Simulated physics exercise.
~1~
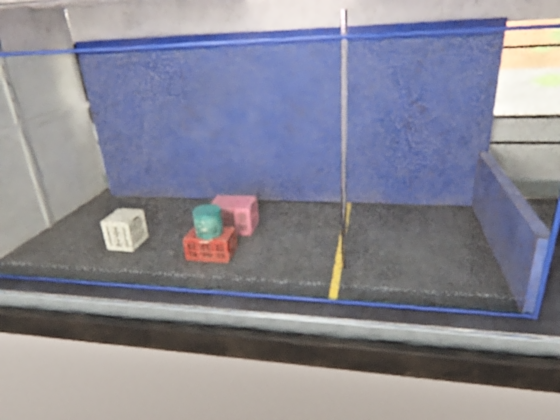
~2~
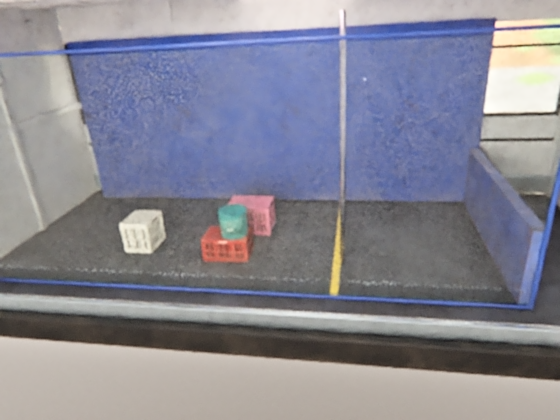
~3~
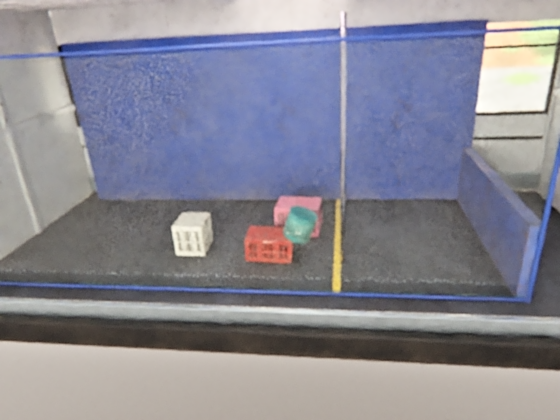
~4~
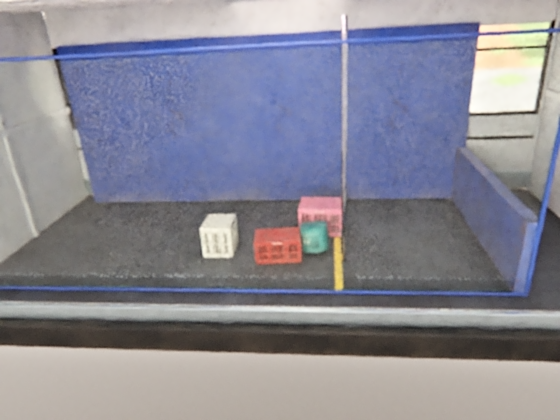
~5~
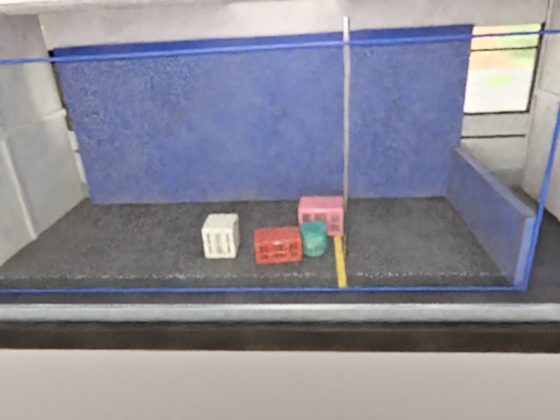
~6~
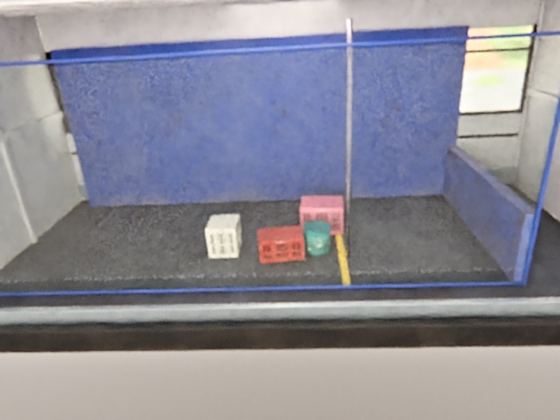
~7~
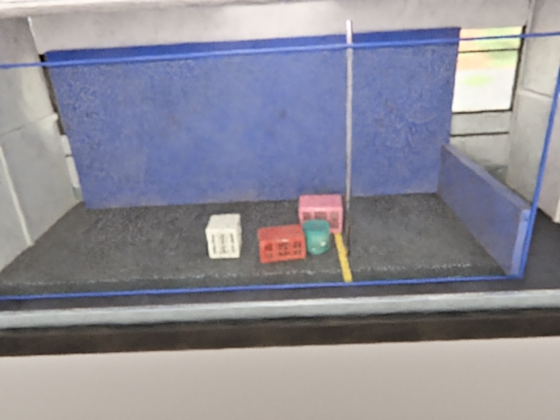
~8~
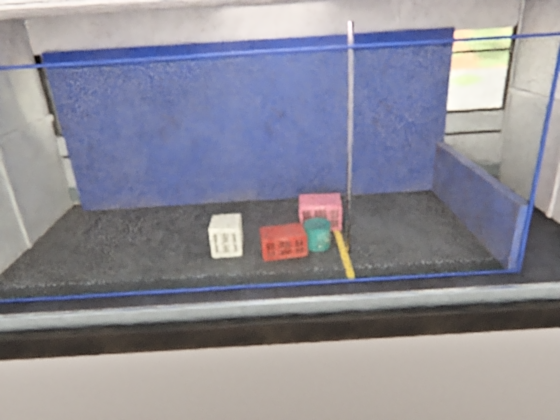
Blue-walled bay with three crates and a teal bucket sliding right together, the bucket dropping down, all stopping short of the yellow line.
